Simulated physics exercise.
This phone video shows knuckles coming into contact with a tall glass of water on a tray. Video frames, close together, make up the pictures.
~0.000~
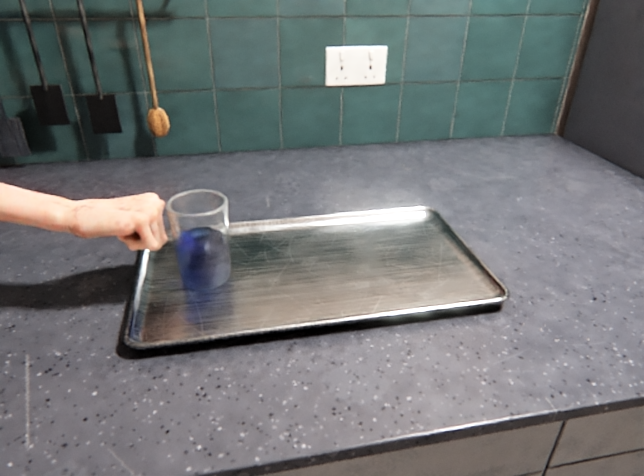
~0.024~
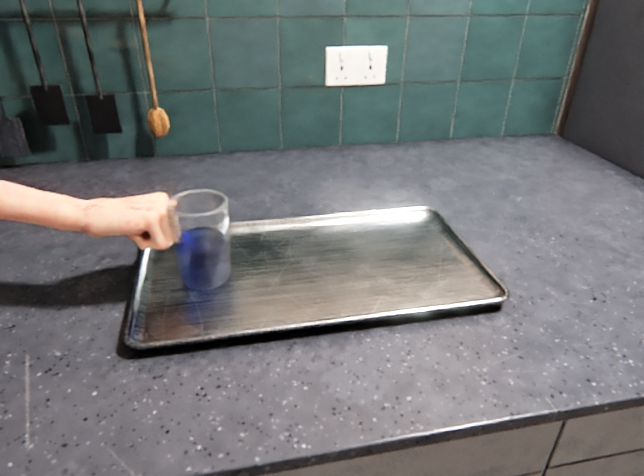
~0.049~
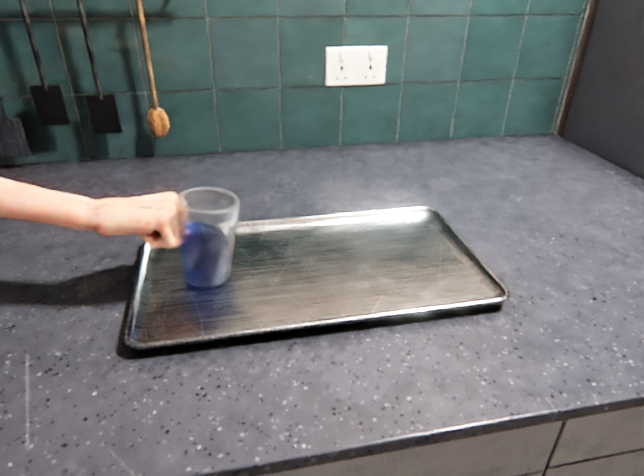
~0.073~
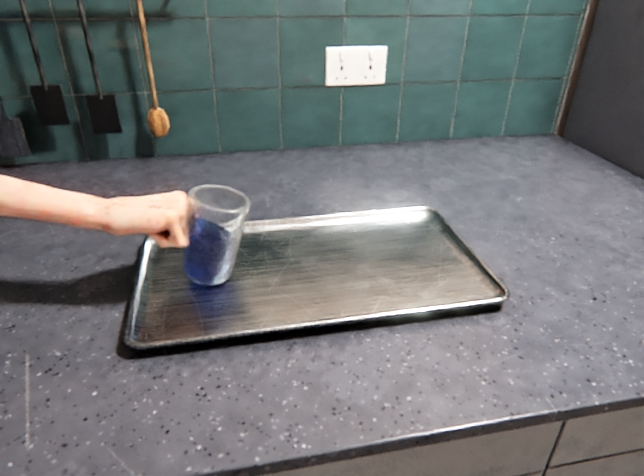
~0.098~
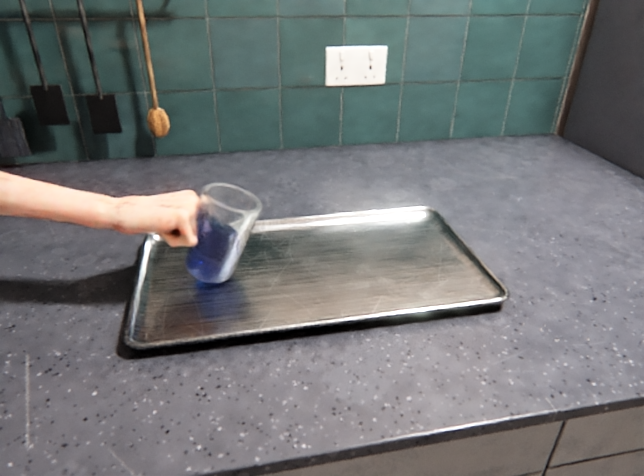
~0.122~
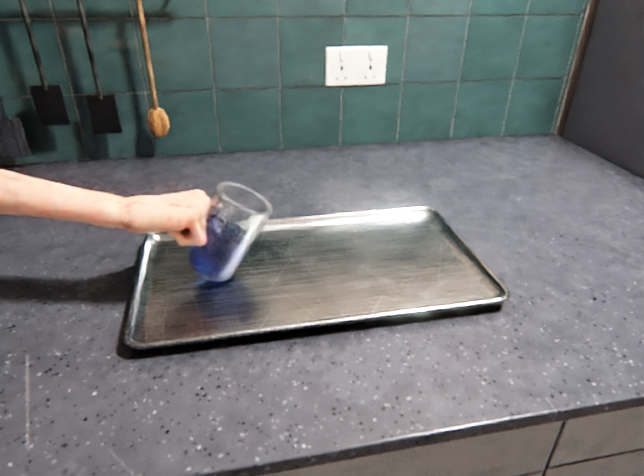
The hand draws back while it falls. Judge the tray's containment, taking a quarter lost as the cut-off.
Containment is poor, a quarter or more lost.
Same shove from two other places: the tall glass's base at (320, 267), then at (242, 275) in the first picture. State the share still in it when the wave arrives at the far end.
Near 75 in a hundred first, near 55 in a hundred second.
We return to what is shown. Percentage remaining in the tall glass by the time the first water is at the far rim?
Around 40 per cent.
A moment on, the tall glass lies on its side and 99 per cent is in the glass, 1 on the tray and 0 above or beyond its rim.
Next, the tall glass lies on its side and 51 per cent is in the glass, 23 on the tray and 26 above or beyond its rim.
Then the tall glass lies on its side and 27 per cent is in the glass, 60 on the tray and 12 above or beyond its rim.
Later the tall glass lies on its side and 15 per cent is in the glass, 48 on the tray and 37 above or beyond its rim.
Finally, 63 per cent is held by tray and glass, 37 is off the tray.
